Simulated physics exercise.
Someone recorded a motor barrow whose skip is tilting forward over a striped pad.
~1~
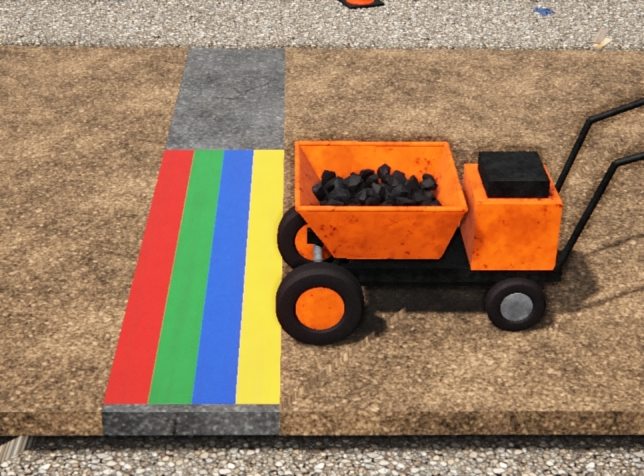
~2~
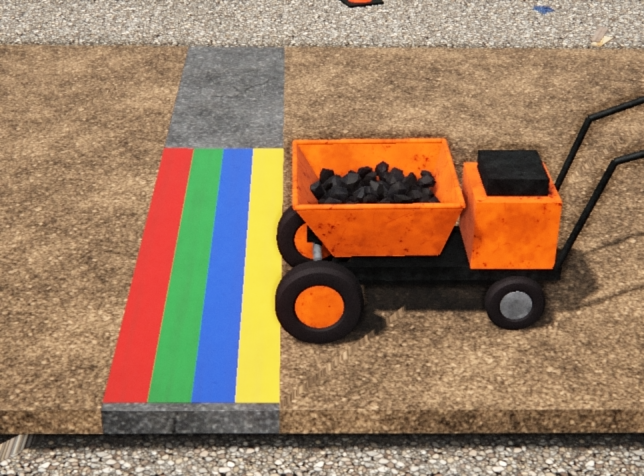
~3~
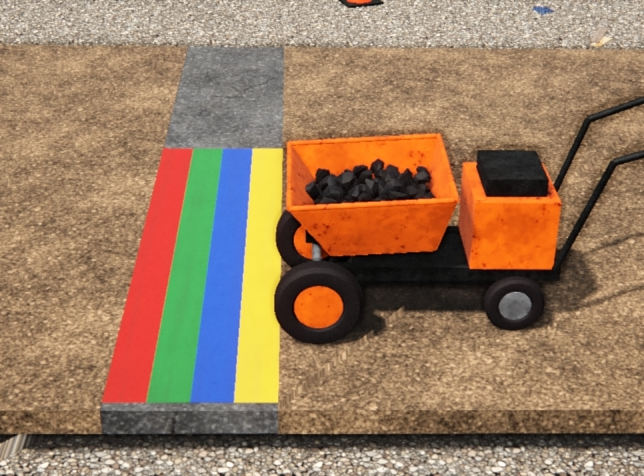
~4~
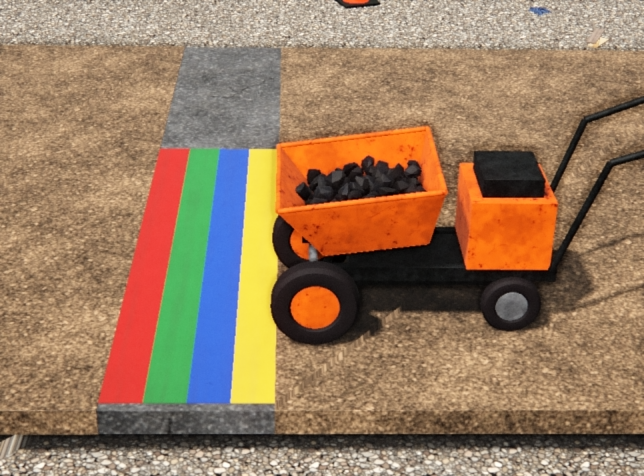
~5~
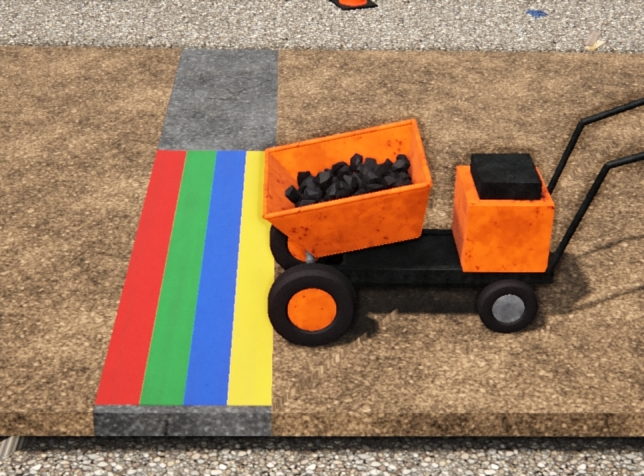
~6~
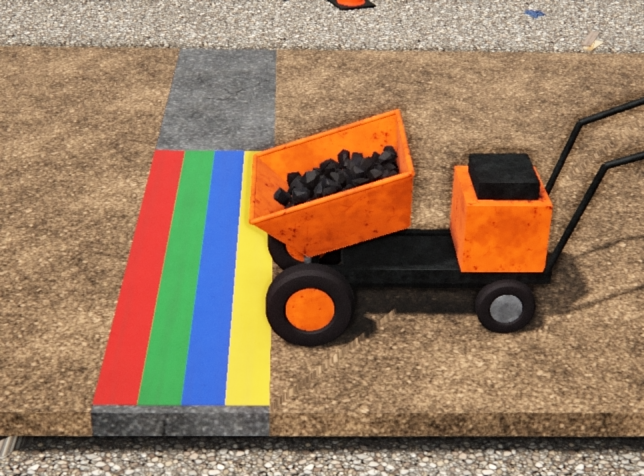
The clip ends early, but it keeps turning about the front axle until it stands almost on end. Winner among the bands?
Winner: Green.
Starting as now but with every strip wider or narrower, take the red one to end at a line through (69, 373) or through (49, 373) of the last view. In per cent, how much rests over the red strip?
About 20 %, then 10 %.
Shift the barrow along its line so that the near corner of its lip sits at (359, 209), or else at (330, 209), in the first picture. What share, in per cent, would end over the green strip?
10 % and 30 %.
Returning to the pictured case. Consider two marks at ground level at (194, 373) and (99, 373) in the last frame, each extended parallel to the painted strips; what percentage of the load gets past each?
Roughly 80 and 10 %.
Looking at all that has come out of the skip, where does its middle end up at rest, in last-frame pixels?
About (170, 303).
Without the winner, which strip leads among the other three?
That would be that red strip, in second.
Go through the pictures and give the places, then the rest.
The first picture shows lip of the skip at (298, 209), level; top of the load at (380, 190), lumps of coal; yellow strip at (259, 368); blue strip at (217, 368); green strip at (175, 368); red strip at (133, 368).
The second picture shows lip of the skip at (296, 208), level; top of the load at (370, 194).
The third picture shows lip of the skip at (290, 209), tipped barely; top of the load at (365, 192).
The fourth picture shows lip of the skip at (278, 212), tipped a little; top of the load at (381, 173).
The fifth picture shows lip of the skip at (265, 217), tipped a little; top of the load at (380, 172).
The sixth picture shows lip of the skip at (252, 222), tipped clearly; top of the load at (378, 176); yellow strip at (249, 369); blue strip at (207, 369); green strip at (165, 369); red strip at (123, 369).
Soon, skip tipped steeply; all in the skip.
A while on, skip tipped right over; nearly all in the skip; a stray few over the blue strip; a stray few over the green strip.
Towards the end, skip tipped right over; about a third in the skip; a stray few over the blue strip; about a third over the green strip; about a quarter over the red strip; a stray few off the paint.
Finally, skip tipped right over; a small part in the skip; a stray few over the yellow strip; about a quarter over the blue strip; about a third over the green strip; about a quarter over the red strip; a small part off the paint.
